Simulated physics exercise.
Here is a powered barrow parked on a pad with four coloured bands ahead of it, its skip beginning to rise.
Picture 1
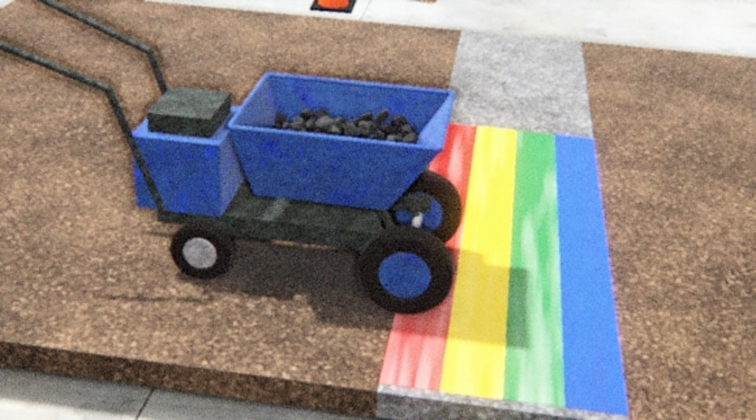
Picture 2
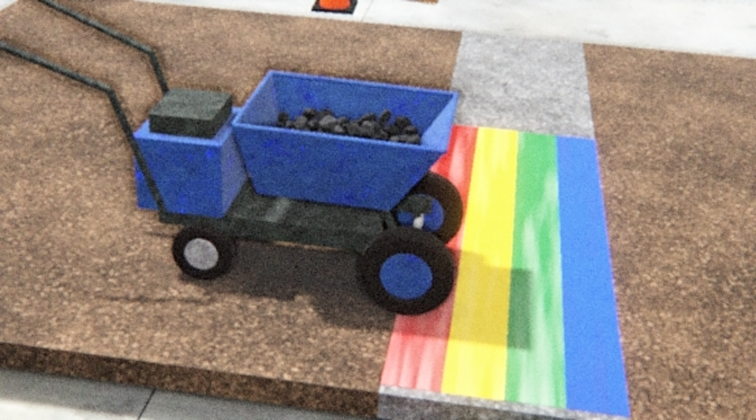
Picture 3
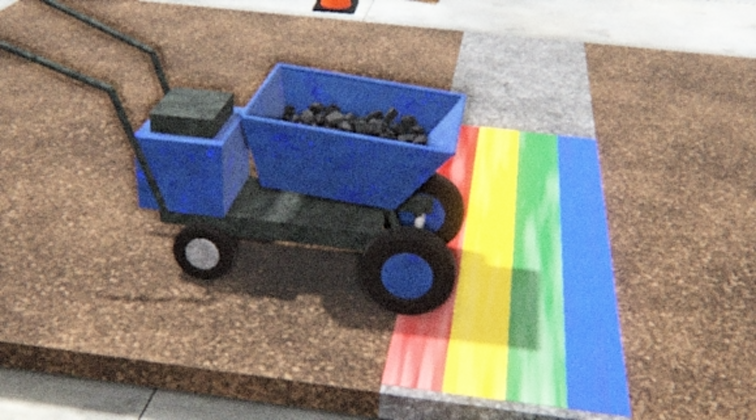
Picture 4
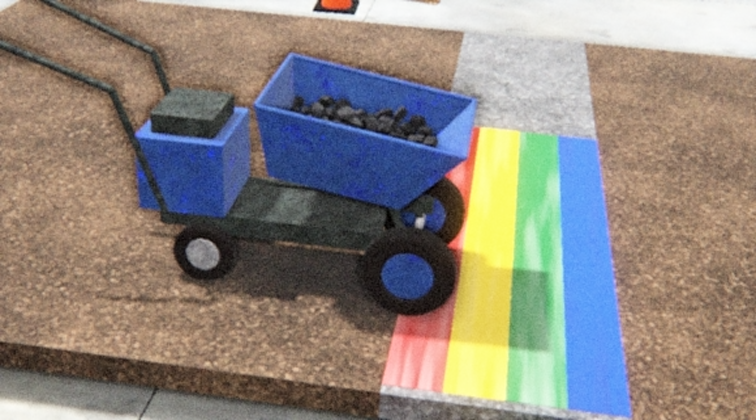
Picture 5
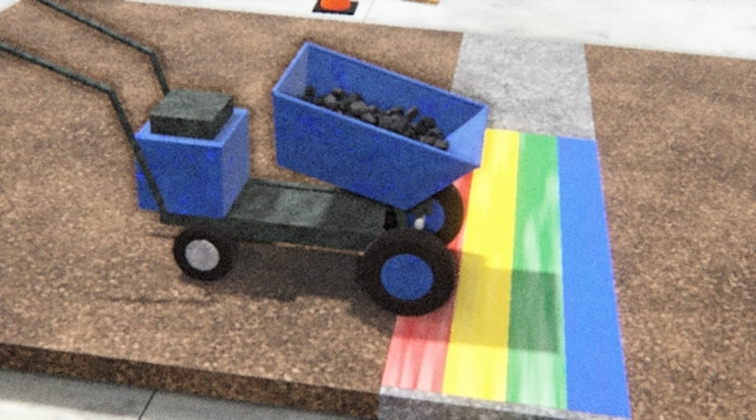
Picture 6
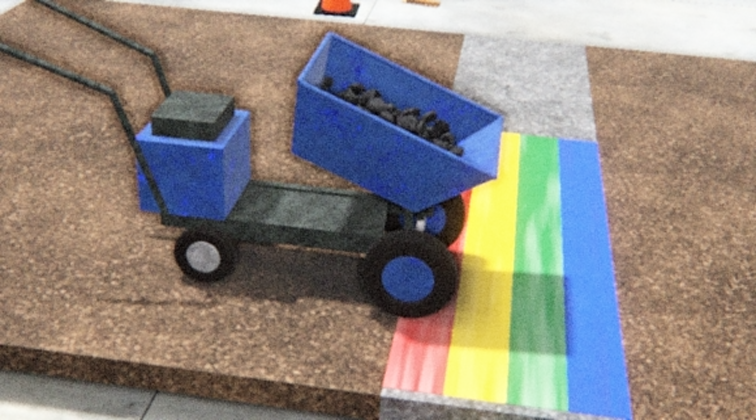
On a brown speckled pad beside a strip of red, yellow, green and blue bands, a blue powered barrow stayed parked while its skip of dark lumps rose at the back, tilting steadily toward the right.
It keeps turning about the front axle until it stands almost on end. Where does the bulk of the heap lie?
Most covered: The blue band.
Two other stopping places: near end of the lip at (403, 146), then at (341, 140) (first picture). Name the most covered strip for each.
First the strip in green, then that yellow strip.
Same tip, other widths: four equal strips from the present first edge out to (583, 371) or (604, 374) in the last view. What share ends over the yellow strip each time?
Roughly 0 per cent, and 0 per cent.
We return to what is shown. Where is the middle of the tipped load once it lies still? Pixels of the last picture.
Around (590, 297).
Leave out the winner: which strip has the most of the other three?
Next in line is the green one.
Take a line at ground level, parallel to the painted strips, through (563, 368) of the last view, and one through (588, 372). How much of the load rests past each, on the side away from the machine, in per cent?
About 70 and 50 per cent.
Soon after the last picture, skip tipped steeply; all in the skip.
A little later, skip tipped right over; most in the skip; a stray few over the green strip; a small part over the blue strip; a stray few falling; a stray few off the paint.
Later still, skip tipped right over; a small part in the skip; a small part over the green strip; about half over the blue strip; about a quarter off the paint.
At rest, skip tipped right over; a stray few in the skip; none over the red strip; a stray few over the yellow strip; about a quarter over the green strip; about half over the blue strip; about a quarter off the paint.
